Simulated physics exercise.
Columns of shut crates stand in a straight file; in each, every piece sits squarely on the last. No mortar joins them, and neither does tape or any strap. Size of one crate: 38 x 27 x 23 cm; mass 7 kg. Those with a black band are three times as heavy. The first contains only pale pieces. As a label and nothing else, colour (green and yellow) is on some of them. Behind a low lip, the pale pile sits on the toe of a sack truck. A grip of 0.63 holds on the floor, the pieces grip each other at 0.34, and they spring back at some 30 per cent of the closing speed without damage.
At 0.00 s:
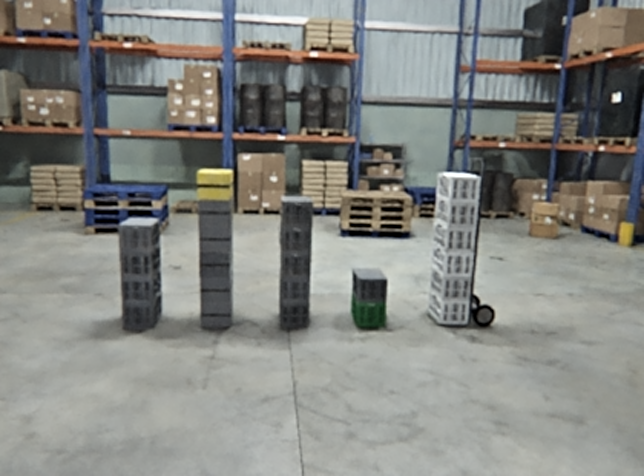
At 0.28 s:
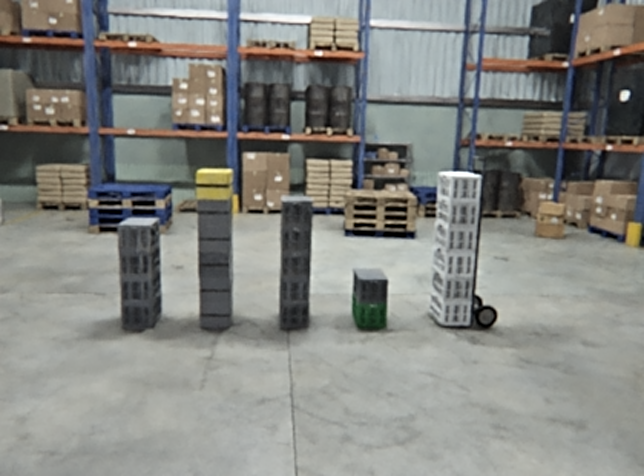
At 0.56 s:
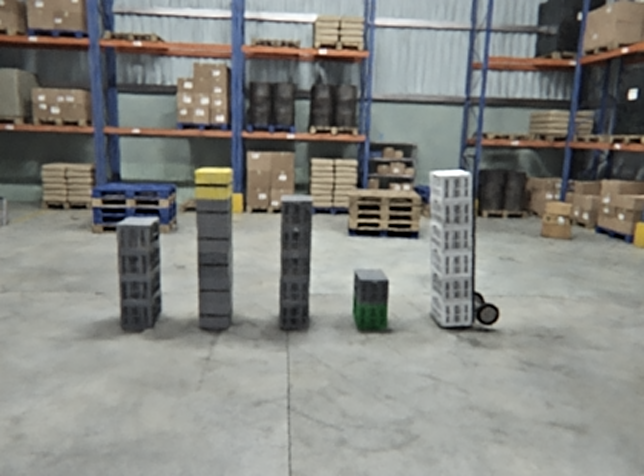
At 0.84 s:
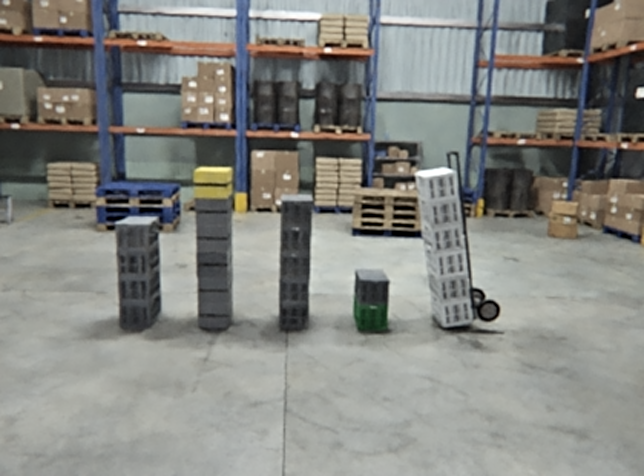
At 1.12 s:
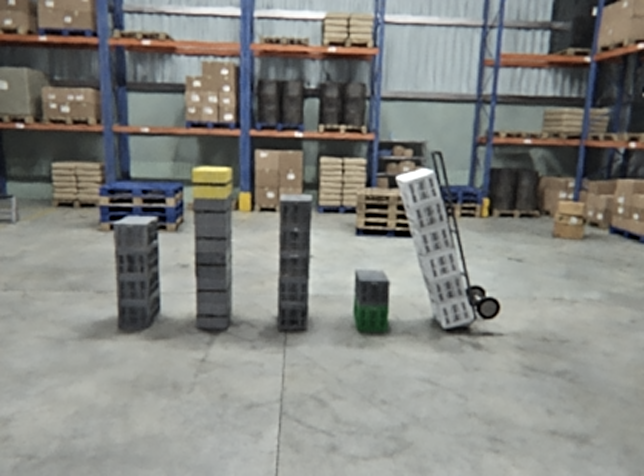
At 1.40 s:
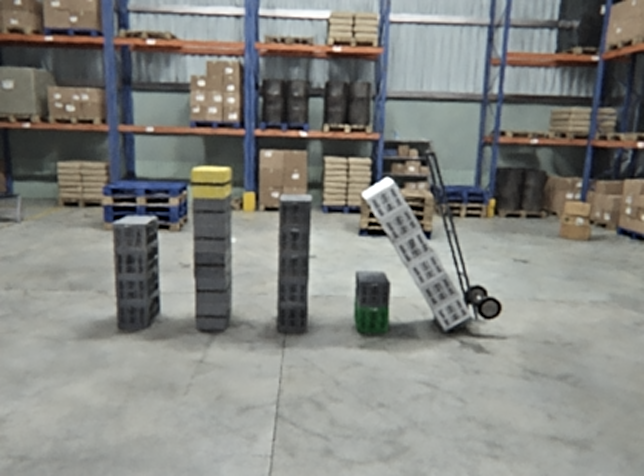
A white crate stack on a hand truck tilts left toward four standing stacks of crates.
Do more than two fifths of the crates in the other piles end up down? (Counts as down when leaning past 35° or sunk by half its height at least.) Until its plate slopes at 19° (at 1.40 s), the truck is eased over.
Short of two fifths.
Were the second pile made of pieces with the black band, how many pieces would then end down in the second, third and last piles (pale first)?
Down per pile - second: 0, third: 1, last: 0.
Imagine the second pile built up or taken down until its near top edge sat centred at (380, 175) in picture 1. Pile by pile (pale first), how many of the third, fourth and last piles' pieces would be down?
Down by pile: Third 5, fourth 6, last 4.
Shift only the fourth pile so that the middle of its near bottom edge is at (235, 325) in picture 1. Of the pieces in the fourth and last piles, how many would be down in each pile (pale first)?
Then fourth 0, last 0.
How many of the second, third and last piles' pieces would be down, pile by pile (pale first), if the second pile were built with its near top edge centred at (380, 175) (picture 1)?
The tally would be second 6, then third 5, then last 4.
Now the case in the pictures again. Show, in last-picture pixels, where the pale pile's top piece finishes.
(331, 282).
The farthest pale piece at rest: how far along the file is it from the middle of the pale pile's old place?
Something like 130 cm along the file.
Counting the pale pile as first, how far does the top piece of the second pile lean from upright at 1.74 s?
That piece is at some 0°.
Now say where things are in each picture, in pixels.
In the first picture (places mark the middle of the side facing us; the camera moves round a little), truck frame (481, 194) 0° forward; green crate (372, 315); yellow crate (213, 186); the rest undisturbed.
Truck frame (482, 194) 1° forward; yellow crate (212, 186), in the second picture.
Truck frame (474, 191) 5° forward, top of the pale pile leaning 5°; yellow crate (211, 186); the rest undisturbed, in the third picture.
Truck frame (461, 188) 11° forward, top of the pale pile leaning 11°; yellow crate (210, 185); the rest undisturbed, in the fourth picture.
Truck frame (448, 188) 17° forward, top of the pale pile leaning 19°; yellow crate (209, 185); the rest undisturbed, in the fifth picture.
Truck frame (443, 188) 19° forward, top of the pale pile leaning 33°; yellow crate (208, 184); green crate (373, 320); the rest undisturbed, in the sixth picture.
After 1.50 s, 6 of the pale pile down; none of the 17 other crates down.
After 1.74 s, 6 of the pale pile down; none of the 17 other crates down, 4 disturbed.
After 2.08 s, 6 of the pale pile down; none of the 17 other crates down, 6 disturbed.
After 2.88 s, 6 of the pale pile down; 1 of the 17 other crates down.
At rest (4.3 s), 6 of the pale pile down; 1 of the 17 other crates down; yellow crate unmoved; green crate unmoved. That is 6 per cent. As the last picture would show them, middles, yellow crate near (212, 182), green crate near (370, 313).
